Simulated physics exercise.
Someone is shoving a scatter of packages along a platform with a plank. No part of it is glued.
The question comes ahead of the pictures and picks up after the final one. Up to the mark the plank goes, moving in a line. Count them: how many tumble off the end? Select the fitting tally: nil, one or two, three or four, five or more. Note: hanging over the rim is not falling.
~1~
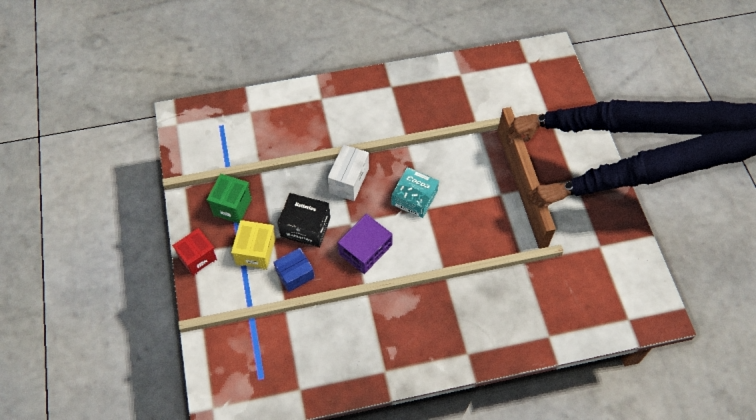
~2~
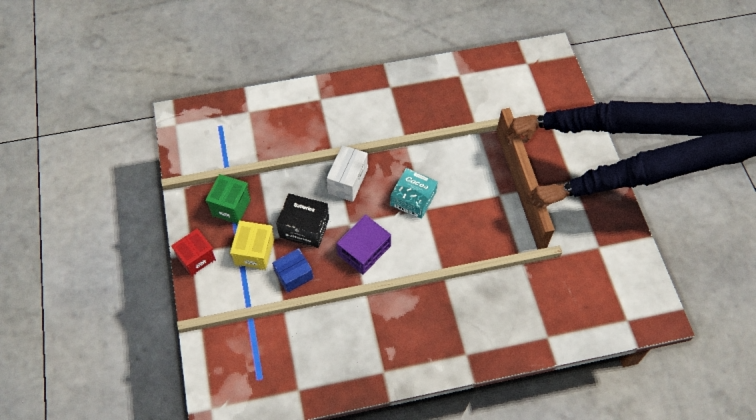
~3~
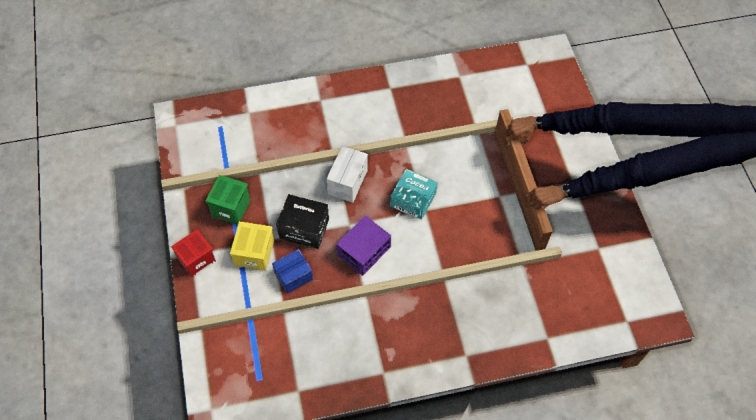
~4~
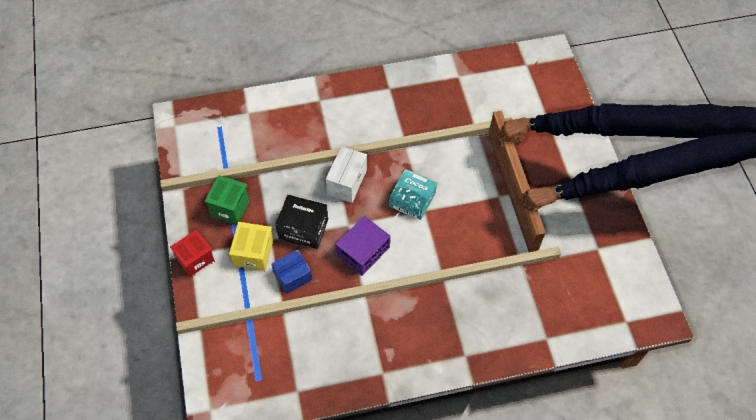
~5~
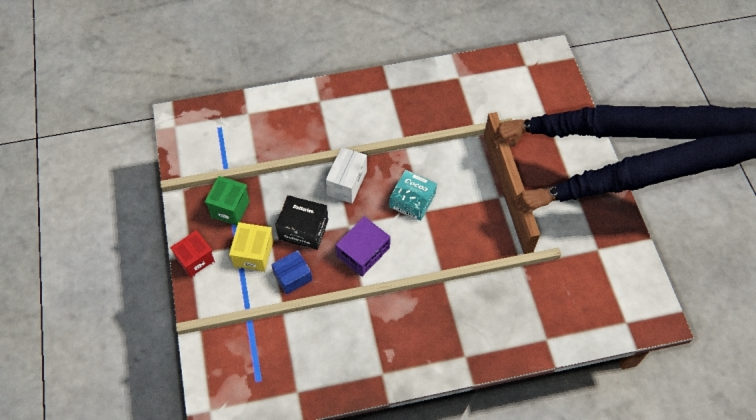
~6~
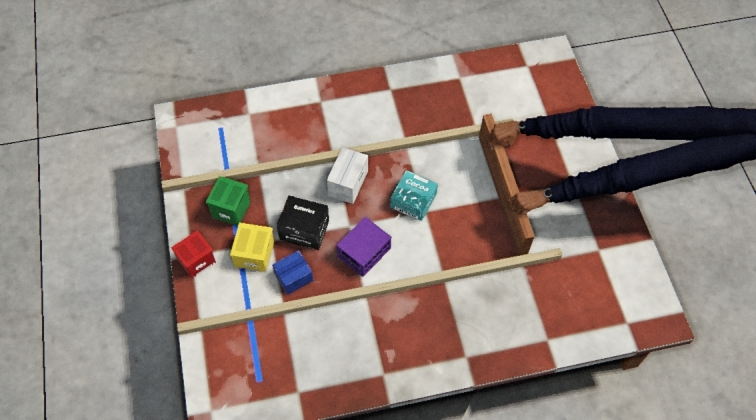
Tally: One or two.
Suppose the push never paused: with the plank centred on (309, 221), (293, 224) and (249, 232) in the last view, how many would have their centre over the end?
Place by place, 0, 1 and 2.
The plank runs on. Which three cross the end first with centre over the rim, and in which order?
Order: Red tote, yellow tote, black box.
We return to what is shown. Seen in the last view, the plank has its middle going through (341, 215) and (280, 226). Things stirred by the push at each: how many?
Note: First position 6; second position 8.
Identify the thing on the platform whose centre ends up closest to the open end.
That would be the black box.
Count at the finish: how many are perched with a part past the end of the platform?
The count would be 1.
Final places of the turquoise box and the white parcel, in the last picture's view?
I'd put one at around (220, 245) and the other at around (218, 207).
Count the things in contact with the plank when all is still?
The count is 3.
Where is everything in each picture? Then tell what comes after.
In the first picture, red tote (195, 252); green tote (230, 200); yellow tote (254, 245); plank (525, 177); tape (240, 242).
In the second picture, green tote (229, 200); plank (524, 178).
In the third picture, yellow tote (253, 247); purple crate (364, 245).
In the fourth picture, red tote (193, 254); turquoise box (413, 195).
In the fifth picture, green tote (228, 202); black box (303, 223).
In the sixth picture, red tote (194, 255); green tote (229, 202); yellow tote (253, 248); plank (505, 184); tape (238, 244).
Soon after, none off yet; red tote at rest near (194, 255); green tote at rest near (229, 202); yellow tote at rest near (253, 248).
Then, none off yet; red tote at rest near (194, 255); green tote at rest near (229, 202); yellow tote at rest near (252, 248).
Further on, none off yet; red tote tipped a little near (159, 259); green tote moving near (226, 202); yellow tote moved well along near (194, 263).
At rest, the number that fall off is one or two; fallen, yellow tote and red tote.
